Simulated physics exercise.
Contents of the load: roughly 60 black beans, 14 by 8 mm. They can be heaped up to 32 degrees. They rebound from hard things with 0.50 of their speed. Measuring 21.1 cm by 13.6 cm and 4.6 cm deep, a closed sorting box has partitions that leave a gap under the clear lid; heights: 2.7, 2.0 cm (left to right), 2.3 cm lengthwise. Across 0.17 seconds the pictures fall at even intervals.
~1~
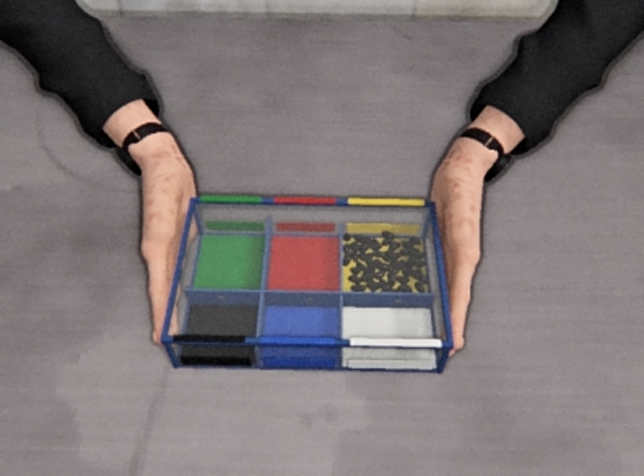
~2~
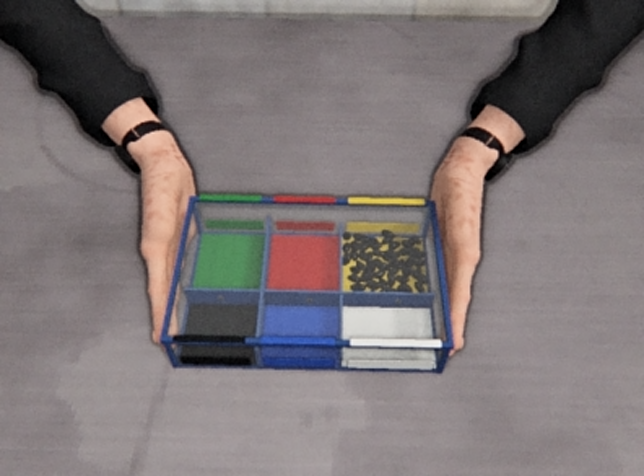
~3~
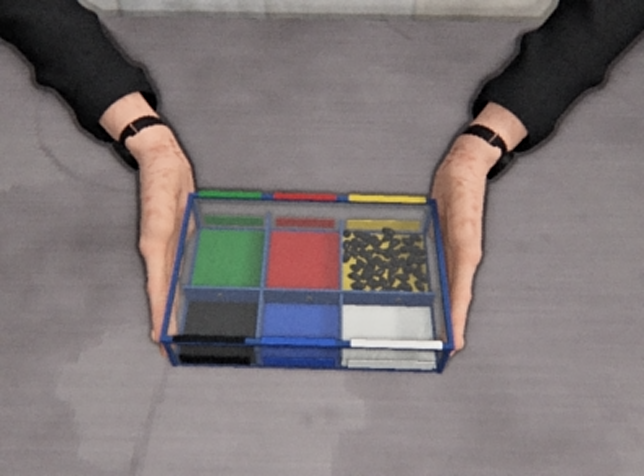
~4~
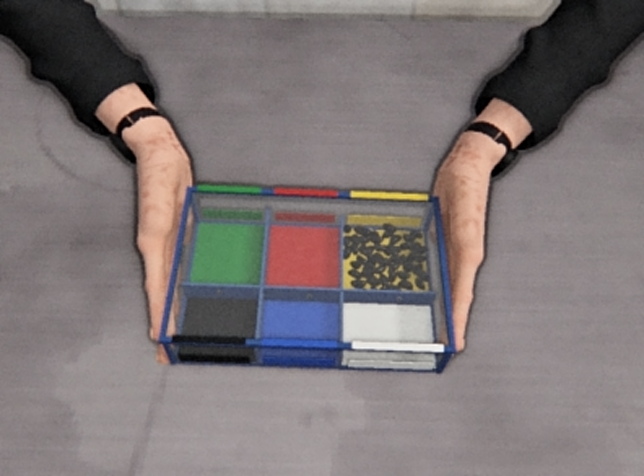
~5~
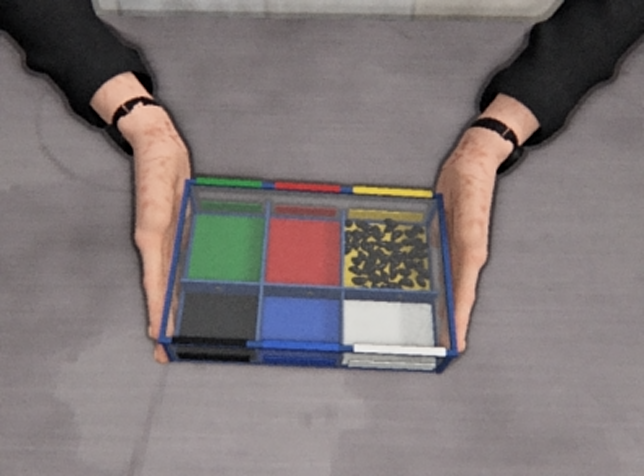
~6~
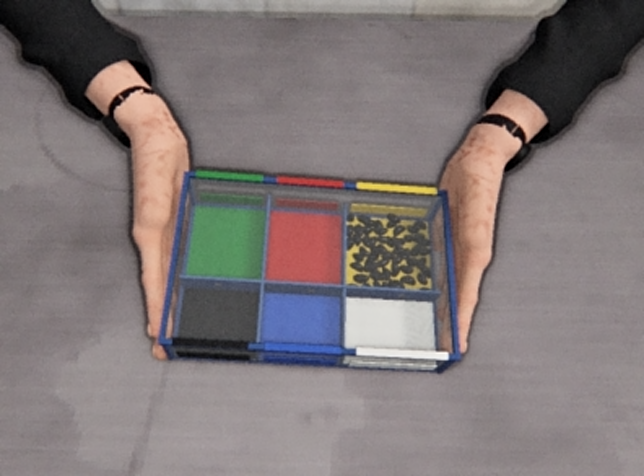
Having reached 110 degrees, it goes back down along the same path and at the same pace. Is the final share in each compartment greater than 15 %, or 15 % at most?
In the end red compartment: Fails; blue compartment: Fails; green compartment: Fails; yellow compartment: Fails; white compartment: Succeeds; black compartment: Fails.
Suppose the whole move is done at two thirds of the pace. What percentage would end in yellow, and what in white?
The yellow compartment would end with 0 per cent and the white one with 100 per cent.
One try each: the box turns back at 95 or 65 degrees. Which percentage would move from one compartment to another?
Close to 80 in a hundred first, and 10 in a hundred second.
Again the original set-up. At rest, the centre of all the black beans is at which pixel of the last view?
Centre at rest: Approx. (411, 341) px.
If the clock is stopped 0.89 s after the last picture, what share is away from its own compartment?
About 65 percent.
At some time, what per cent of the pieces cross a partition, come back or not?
About 95 %.
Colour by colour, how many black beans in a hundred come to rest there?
Red 0; blue 0; green 0; yellow 5; white 95; black 0 (in a hundred).
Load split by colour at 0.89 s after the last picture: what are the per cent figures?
It splits as red 0, blue 0, green 0, yellow 35, white 65 and black 0 percent.
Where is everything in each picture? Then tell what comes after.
The first picture shows box tilt 0 degrees, front corners at (167, 338) and (448, 343); yellow 100 %.
The second picture shows box tilt 1 degrees, front corners at (166, 338) and (448, 344).
The third picture shows box tilt 2 degrees, front corners at (166, 337) and (449, 345).
The fourth picture shows box tilt 5 degrees, front corners at (165, 338) and (450, 348), lowest corner right front.
The fifth picture shows box tilt 9 degrees, front corners at (164, 338) and (452, 351), lowest corner right front.
The sixth picture shows box tilt 13 degrees, front corners at (165, 339) and (454, 355), lowest corner right front; yellow 100 %.
Then, 0.89 s after the last picture, tilt 110 degrees; yellow 35 %, white 65 %.
Then, 1.48 s after the last picture, tilt 50 degrees; yellow 5 %, white 95 %.
Then, 2.12 s after the last picture, tilt 0 degrees; yellow 5 %, white 95 %.
In the end, red 0 %, blue 0 %, green 0 %, yellow 5 %, white 95 %, black 0 %.
